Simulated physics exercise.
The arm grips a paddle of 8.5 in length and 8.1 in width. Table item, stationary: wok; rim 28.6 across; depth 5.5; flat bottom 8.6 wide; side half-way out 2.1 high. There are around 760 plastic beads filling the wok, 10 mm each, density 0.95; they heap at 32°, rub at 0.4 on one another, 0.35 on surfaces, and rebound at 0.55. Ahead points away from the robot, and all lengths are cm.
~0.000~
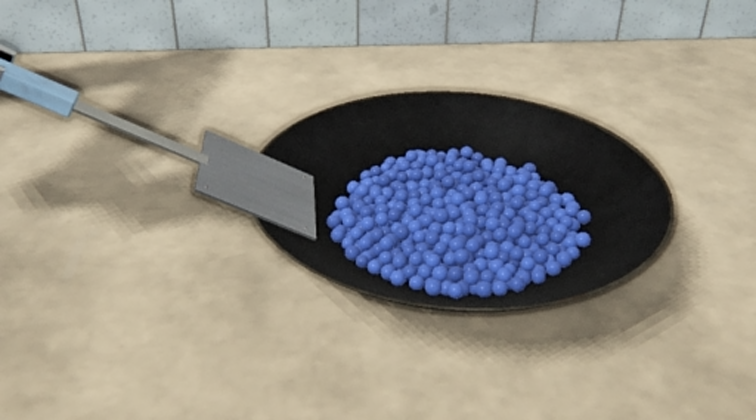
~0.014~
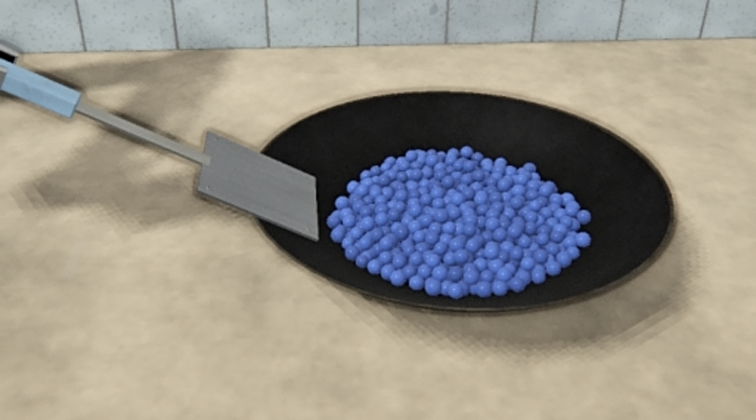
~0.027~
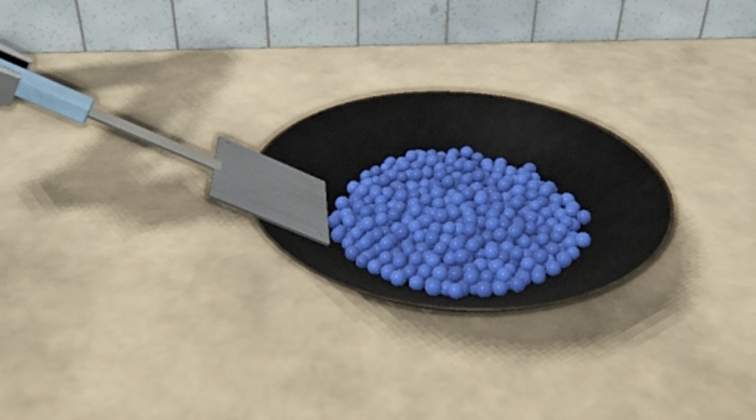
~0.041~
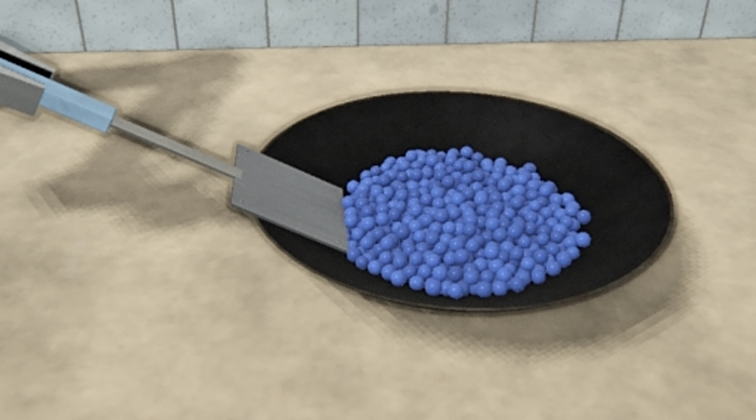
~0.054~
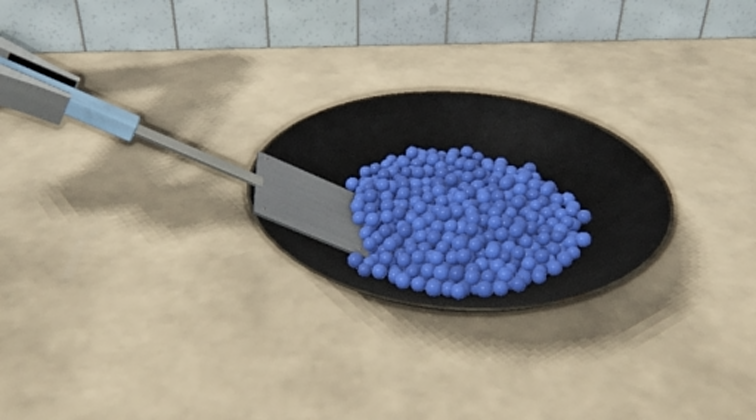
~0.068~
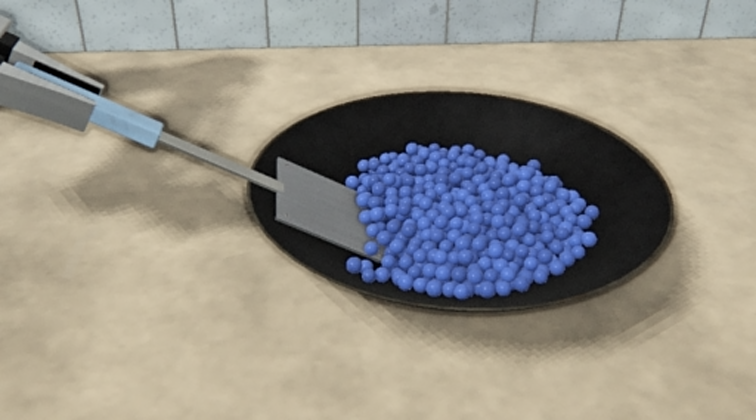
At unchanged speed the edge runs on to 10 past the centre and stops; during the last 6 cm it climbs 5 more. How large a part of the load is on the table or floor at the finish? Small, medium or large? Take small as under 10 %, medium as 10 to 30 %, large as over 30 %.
Large, so over 30 %.
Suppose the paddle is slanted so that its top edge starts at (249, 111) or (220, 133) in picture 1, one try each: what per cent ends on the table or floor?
Roughly 45% and 40%.
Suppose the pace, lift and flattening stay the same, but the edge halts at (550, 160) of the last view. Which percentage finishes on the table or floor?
Something near 20 in a hundred.
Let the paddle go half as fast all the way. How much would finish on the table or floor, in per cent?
About 20 %.
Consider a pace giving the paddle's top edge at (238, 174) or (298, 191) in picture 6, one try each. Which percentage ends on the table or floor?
Close to 15 per cent in the first try and close to 45 per cent in the second.
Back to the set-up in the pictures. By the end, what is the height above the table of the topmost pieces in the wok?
Roughly 6.0 centimetres.
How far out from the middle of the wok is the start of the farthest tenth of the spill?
Some 85 cm.
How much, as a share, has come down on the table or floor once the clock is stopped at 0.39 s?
Some 15 per cent of the load.
By 0.12 s, sloping 29°, highest piece 6 above the table; 756 in the wok.
By 0.17 s, sloping 29°, highest piece 8 above the table; 755 in the wok, 1 on the blade or in flight.
By 0.39 s, sloping 29°, highest piece 22 above the table; 467 in the wok, 125 on the table or floor, 164 on the blade or in flight.
By 1.44 s, sloping 29°, highest piece 6 above the table; 467 in the wok, 289 on the table or floor.
Final count, 467 in the wok, 289 on the table or floor. That is 38 % on the table or floor.
